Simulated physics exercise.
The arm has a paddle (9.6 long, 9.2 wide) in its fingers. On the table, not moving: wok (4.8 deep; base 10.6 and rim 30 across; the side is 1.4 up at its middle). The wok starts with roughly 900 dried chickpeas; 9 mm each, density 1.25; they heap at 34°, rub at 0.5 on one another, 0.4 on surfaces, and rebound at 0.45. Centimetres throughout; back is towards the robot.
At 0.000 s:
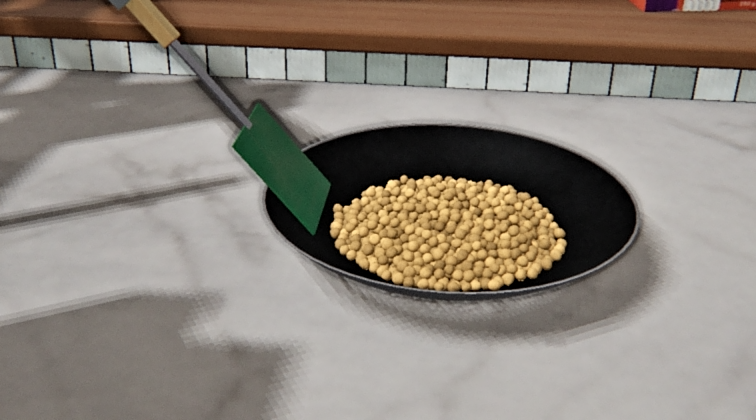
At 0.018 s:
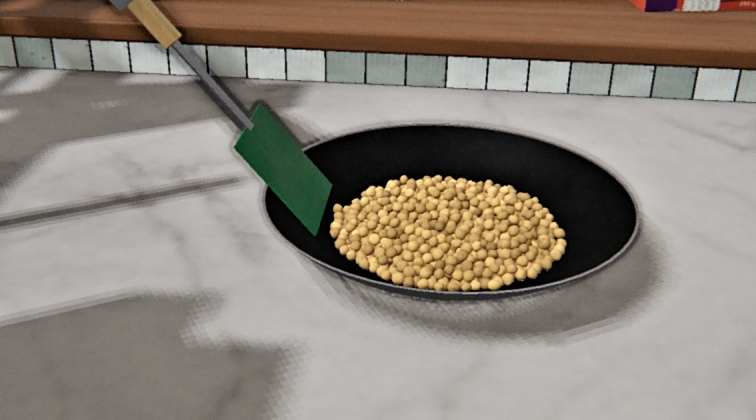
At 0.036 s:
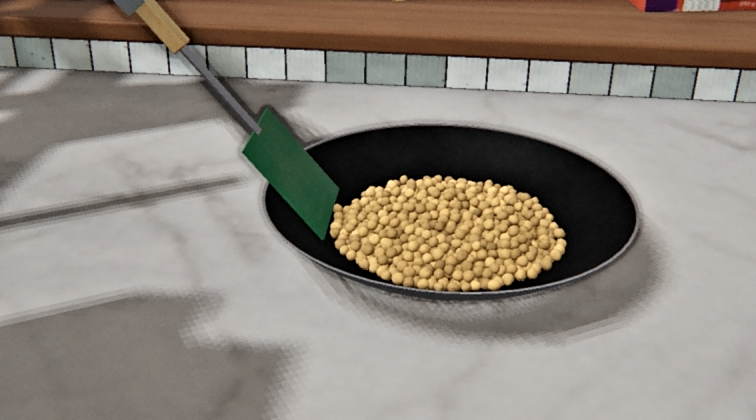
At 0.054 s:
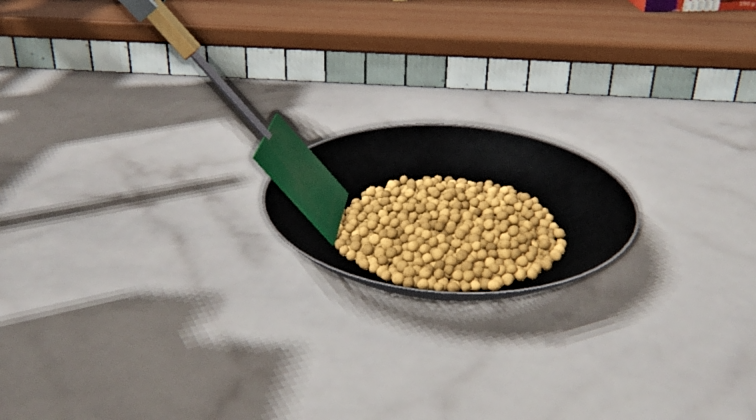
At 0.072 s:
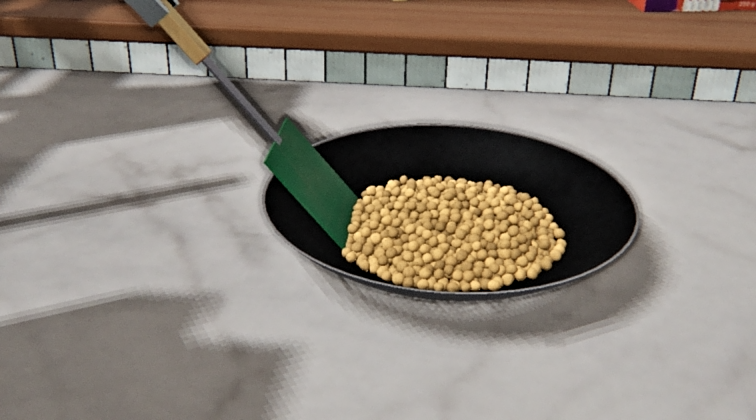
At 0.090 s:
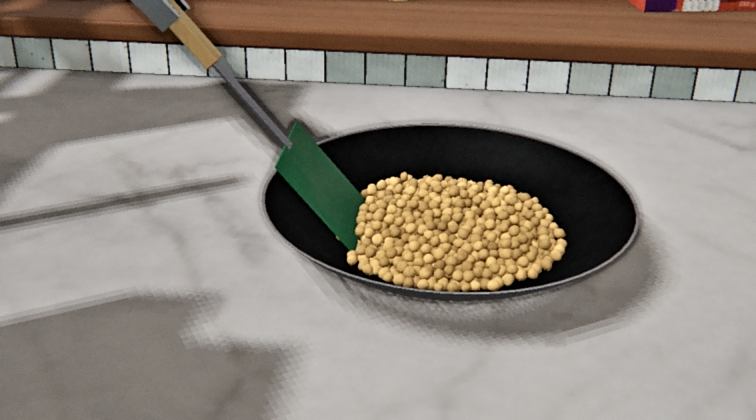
A pale marbled counter, backed by a strip of small tiles and a brown wooden ledge, is seen from slightly above. A black wok holds a heap of tan chickpeas, with a green paddle on a grey shaft at its left and part of a red box at the upper right. The paddle slides slightly right and down into the heap's left edge, nudging chickpeas, while the view stays still.
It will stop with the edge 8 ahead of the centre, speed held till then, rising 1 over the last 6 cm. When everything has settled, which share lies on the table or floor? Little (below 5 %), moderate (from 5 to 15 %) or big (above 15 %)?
On the table or floor the share is little, below 5 %.
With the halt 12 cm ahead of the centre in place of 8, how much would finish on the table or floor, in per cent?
In that case some 30 per cent.
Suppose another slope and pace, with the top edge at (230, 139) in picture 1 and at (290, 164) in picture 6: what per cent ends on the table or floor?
Some 5 per cent.
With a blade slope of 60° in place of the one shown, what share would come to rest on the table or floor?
It would be near 0 per cent.
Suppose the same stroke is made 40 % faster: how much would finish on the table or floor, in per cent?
Then about 5 per cent.
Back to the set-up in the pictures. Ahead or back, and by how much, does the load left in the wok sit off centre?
Some 6.0 cm ahead.
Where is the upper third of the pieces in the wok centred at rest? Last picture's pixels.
Near (579, 209).
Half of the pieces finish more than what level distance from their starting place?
Some 5 cm.
After 0.21 s, sloping 50°, highest piece 4 above the table; 900 in the wok.
After 0.33 s, sloping 50°, highest piece 5 above the table; 900 in the wok.
After 0.59 s, sloping 50°, highest piece 6 above the table; 885 in the wok, 12 on the table or floor, 3 on the blade or in flight.
After 1.64 s, sloping 50°, highest piece 6 above the table; 885 in the wok, 15 on the table or floor.
At rest, 885 in the wok, 15 on the table or floor. That is 2 % on the table or floor.
